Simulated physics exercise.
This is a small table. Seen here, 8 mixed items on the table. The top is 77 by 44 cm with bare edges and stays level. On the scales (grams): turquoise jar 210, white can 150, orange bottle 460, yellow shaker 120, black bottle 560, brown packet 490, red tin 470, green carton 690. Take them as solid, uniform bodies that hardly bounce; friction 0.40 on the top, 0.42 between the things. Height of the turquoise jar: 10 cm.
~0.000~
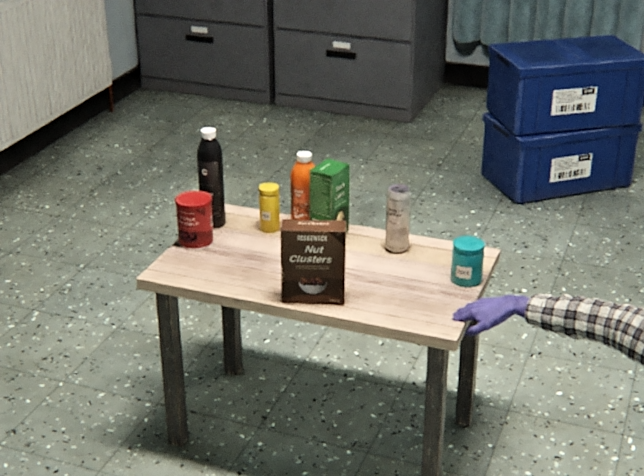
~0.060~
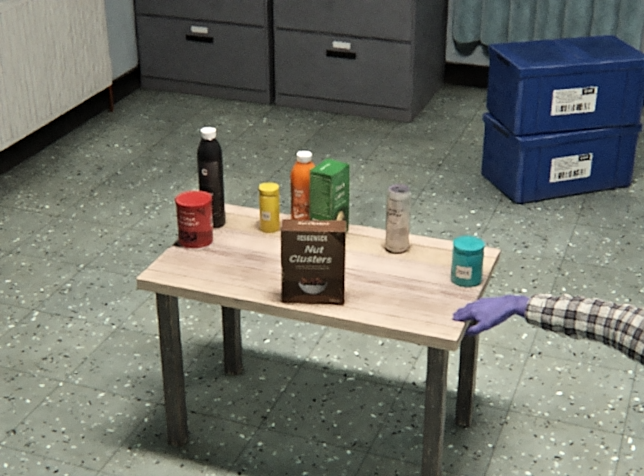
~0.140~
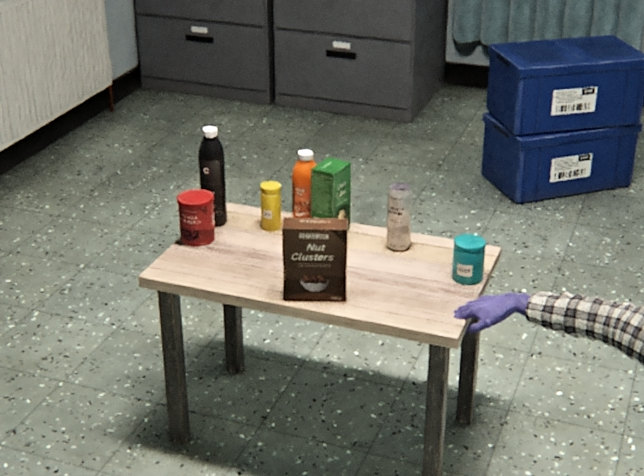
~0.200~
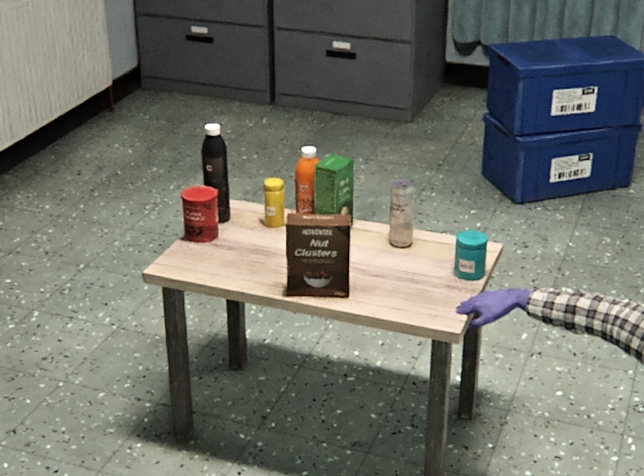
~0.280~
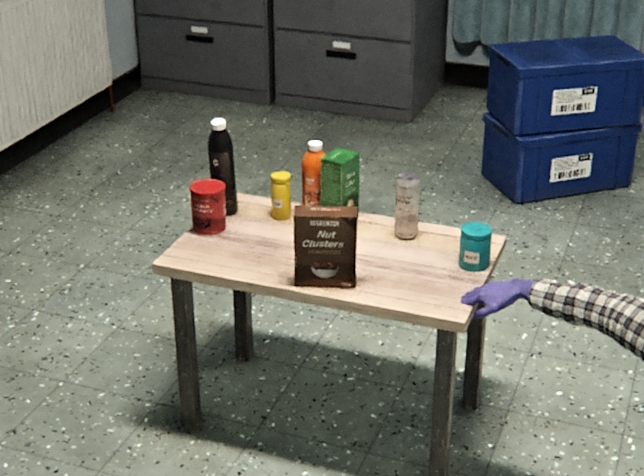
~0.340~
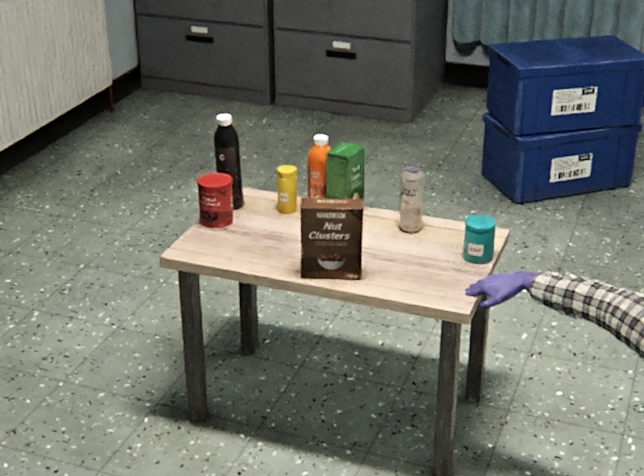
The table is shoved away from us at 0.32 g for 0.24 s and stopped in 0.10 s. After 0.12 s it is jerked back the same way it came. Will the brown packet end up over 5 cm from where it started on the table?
The brown packet ends elsewhere.
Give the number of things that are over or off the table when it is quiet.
That comes to 4.
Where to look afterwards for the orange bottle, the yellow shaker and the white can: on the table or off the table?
The orange bottle ends off the table; the yellow shaker ends on the table; the white can ends off the table.
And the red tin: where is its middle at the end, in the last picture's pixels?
Near (195, 220).
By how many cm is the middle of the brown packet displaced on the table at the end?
Some 17 cm.
Around 0.64 s, table along by 10 cm; white can, orange bottle and black bottle now off the table; brown packet at 57° to upright near (333, 228); yellow shaker shifted 4 cm.
Around 0.84 s, brown packet on its side near (320, 251); yellow shaker shifted 2 cm; turquoise jar shifted 2 cm.
Finally (1.5 s), off the table, white can, orange bottle and black bottle; on their side or leaning hard on the table, brown packet; the other 4 still in place (within 5 cm). In the last view, brown packet near (319, 253).
